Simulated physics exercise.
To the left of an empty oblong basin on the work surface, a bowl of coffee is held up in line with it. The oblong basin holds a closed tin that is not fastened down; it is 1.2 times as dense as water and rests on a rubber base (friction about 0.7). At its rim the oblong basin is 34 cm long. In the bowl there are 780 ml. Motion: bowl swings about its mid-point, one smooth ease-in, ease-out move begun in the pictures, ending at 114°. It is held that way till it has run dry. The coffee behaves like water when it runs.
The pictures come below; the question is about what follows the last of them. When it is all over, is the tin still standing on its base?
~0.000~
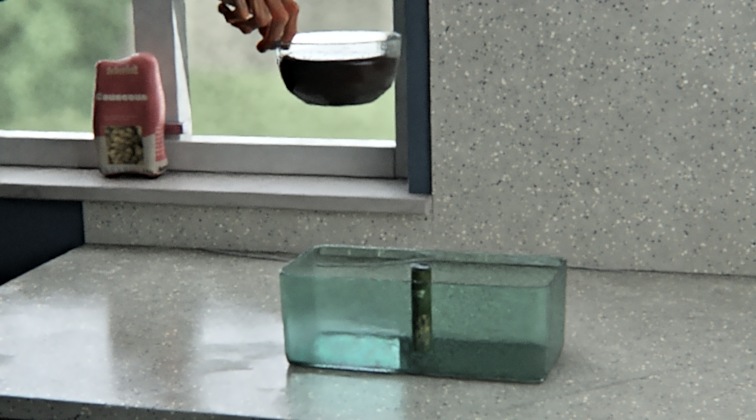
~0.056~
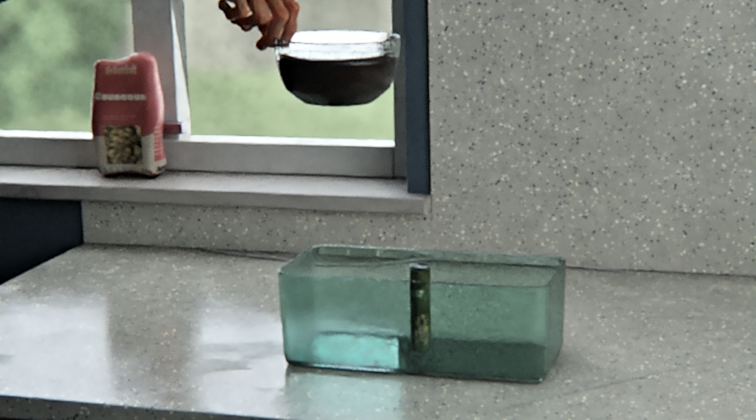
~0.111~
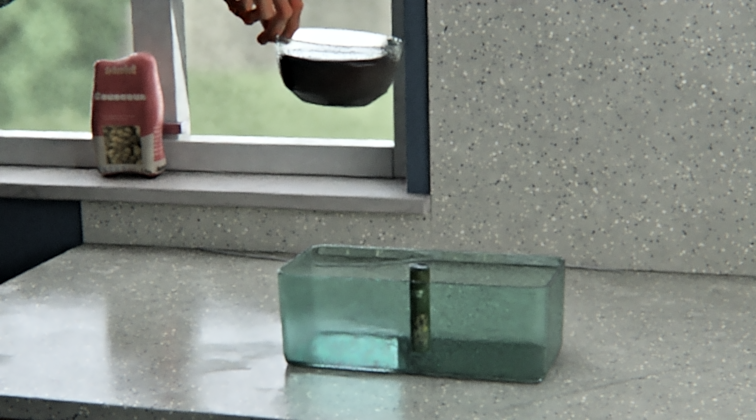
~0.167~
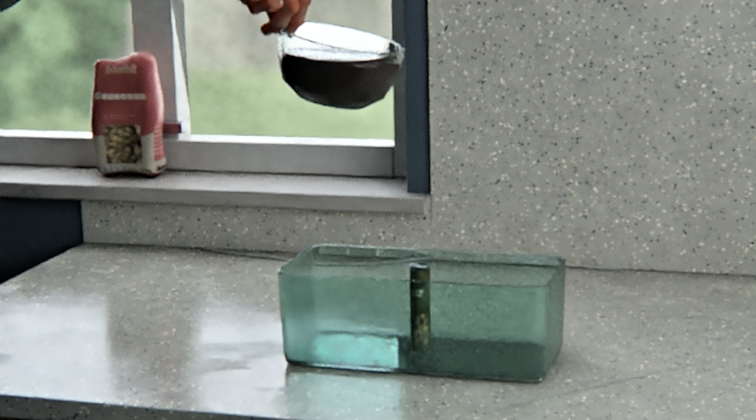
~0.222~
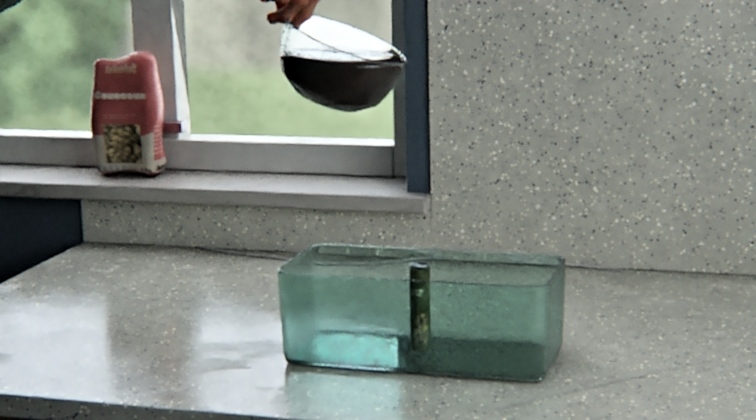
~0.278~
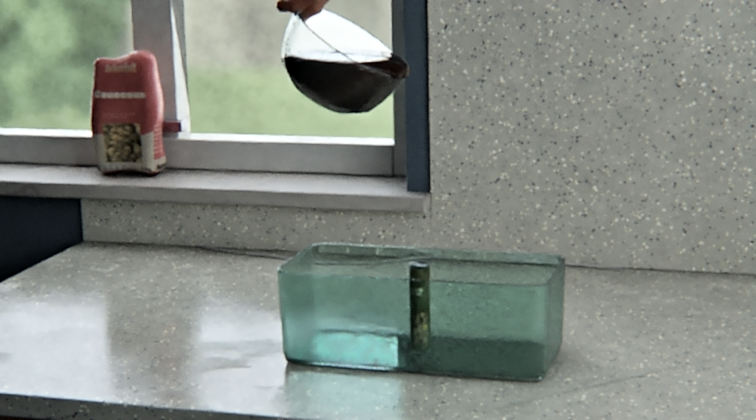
Watch, it's going to be unseated.
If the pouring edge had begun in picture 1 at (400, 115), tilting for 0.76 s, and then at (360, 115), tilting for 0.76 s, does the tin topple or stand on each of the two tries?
The tin stays vertical the first time and overturns the second time.
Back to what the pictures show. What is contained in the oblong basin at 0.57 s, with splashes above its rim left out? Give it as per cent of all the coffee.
About 20%.
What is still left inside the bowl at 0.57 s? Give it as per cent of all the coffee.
Some 18 per cent.
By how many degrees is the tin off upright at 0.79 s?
I'd say it's tipped close to 5 degrees.
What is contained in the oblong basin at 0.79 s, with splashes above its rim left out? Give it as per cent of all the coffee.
I'd say roughly 86 in a hundred of it.
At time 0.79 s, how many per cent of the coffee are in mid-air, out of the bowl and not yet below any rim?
Close to 12 %.
By 0.57 s the tilt is 98° and 18 per cent is still to pour; the tin stands where it began.
By 0.79 s the tilt is 114° and 0 per cent is still to pour; the tin leans 5°.
By 1.01 s the tilt is 114° and 0 per cent is still to pour; the tin leans 10°.
By 1.26 s the tilt is 114° and 0 per cent is still to pour; the tin leans 36°.
At rest the tin lies on its side.
